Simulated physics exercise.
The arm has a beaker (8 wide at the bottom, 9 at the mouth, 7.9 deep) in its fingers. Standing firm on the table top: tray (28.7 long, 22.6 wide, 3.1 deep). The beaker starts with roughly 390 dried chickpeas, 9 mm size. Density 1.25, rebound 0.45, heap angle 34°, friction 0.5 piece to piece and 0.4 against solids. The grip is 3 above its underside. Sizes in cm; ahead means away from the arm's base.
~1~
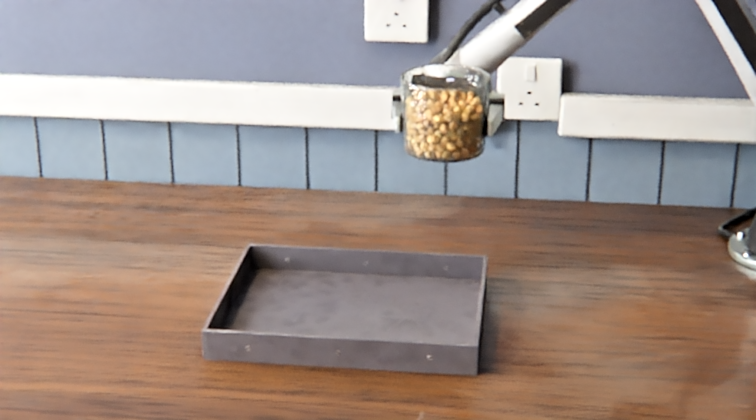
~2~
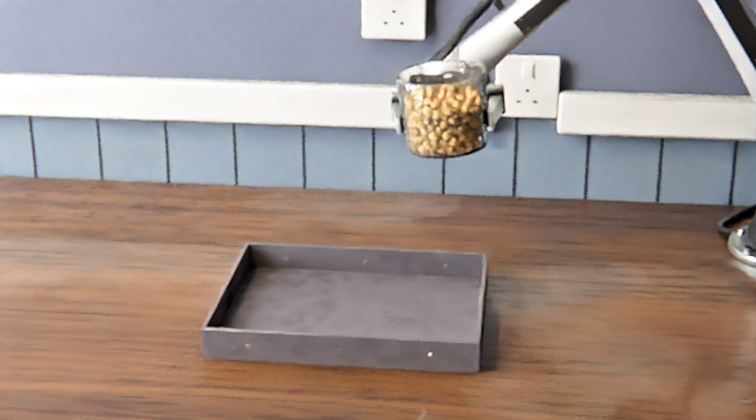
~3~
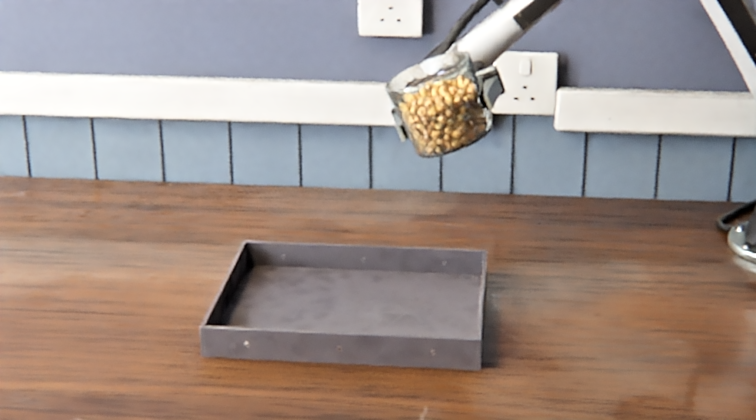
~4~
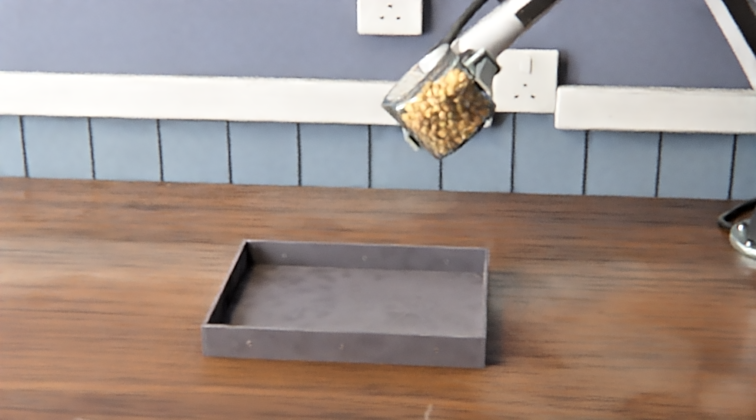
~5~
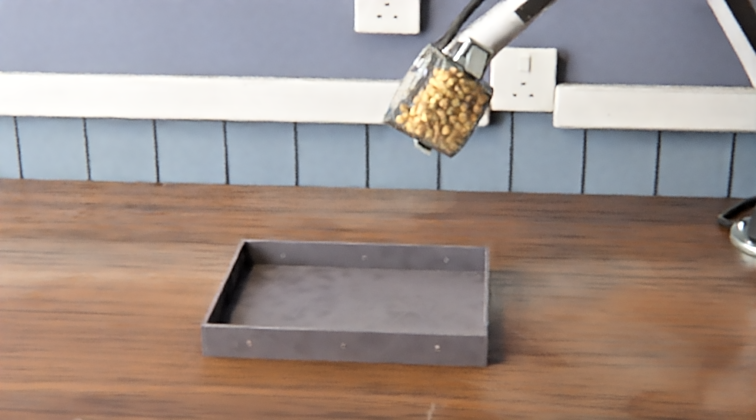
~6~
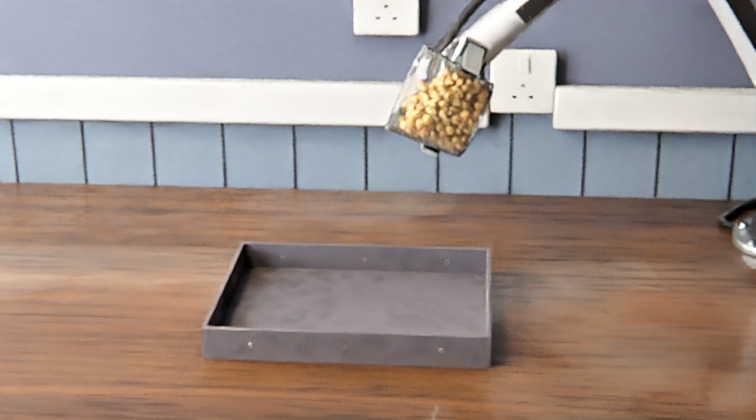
The footage shows a robotic arm holding a clear beaker of dried chickpeas above and behind an empty grey tray on a wooden table. The arm tilts the beaker progressively to the left, and the chickpeas remain inside.
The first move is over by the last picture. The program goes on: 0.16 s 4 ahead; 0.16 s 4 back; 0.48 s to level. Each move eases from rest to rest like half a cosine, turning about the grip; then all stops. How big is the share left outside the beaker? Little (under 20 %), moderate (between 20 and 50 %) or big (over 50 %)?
Share outside the beaker: Little (under 20 %).
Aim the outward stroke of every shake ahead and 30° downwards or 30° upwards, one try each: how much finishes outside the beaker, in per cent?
About 5 and 15 per cent.
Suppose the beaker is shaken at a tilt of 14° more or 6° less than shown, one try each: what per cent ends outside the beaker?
About 35 and 5 per cent.
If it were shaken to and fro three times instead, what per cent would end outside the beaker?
In that case some 30 per cent.
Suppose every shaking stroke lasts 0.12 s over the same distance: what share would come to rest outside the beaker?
Then about 25 per cent.
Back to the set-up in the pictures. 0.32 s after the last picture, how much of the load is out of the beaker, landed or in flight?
Near 10 per cent so far.
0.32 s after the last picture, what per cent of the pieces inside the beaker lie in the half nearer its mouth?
About 45 per cent.
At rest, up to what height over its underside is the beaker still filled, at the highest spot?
Roughly 7.0 cm.
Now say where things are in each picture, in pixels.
The first picture shows beaker middle at (445, 115), level; upper third of the load around (443, 110), from x 410 to 480, top at y 95; 389 in the beaker.
The second picture shows beaker middle at (444, 111), tilted 6° forward; upper third of the load around (446, 106), from x 405 to 480, top at y 95.
The third picture shows beaker middle at (442, 107), tilted 22° forward; upper third of the load around (451, 102), from x 405 to 485, top at y 85.
The fourth picture shows beaker middle at (441, 105), tilted 43° forward; upper third of the load around (456, 96), from x 405 to 485, top at y 75.
The fifth picture shows beaker middle at (441, 104), tilted 59° forward; upper third of the load around (456, 91), from x 405 to 485, top at y 70.
The sixth picture shows beaker middle at (442, 105), tilted 65° forward; upper third of the load around (457, 93), from x 405 to 485, top at y 75; 389 in the beaker.
Then, 0.32 s after the last picture, tilted 65° forward, highest piece 25 above the table; 359 in the beaker, 30 in flight or on a rim.
Then, 0.64 s after the last picture, tilted 16° forward, highest piece 28 above the table; 351 in the beaker, 38 in the tray.
Then, 1.00 s after the last picture, level, highest piece 28 above the table; 351 in the beaker, 38 in the tray.
Then, 2.05 s after the last picture, level, highest piece 28 above the table; 351 in the beaker, 38 in the tray.
Final count, 351 in the beaker, 38 in the tray. That is 10 % outside the beaker.
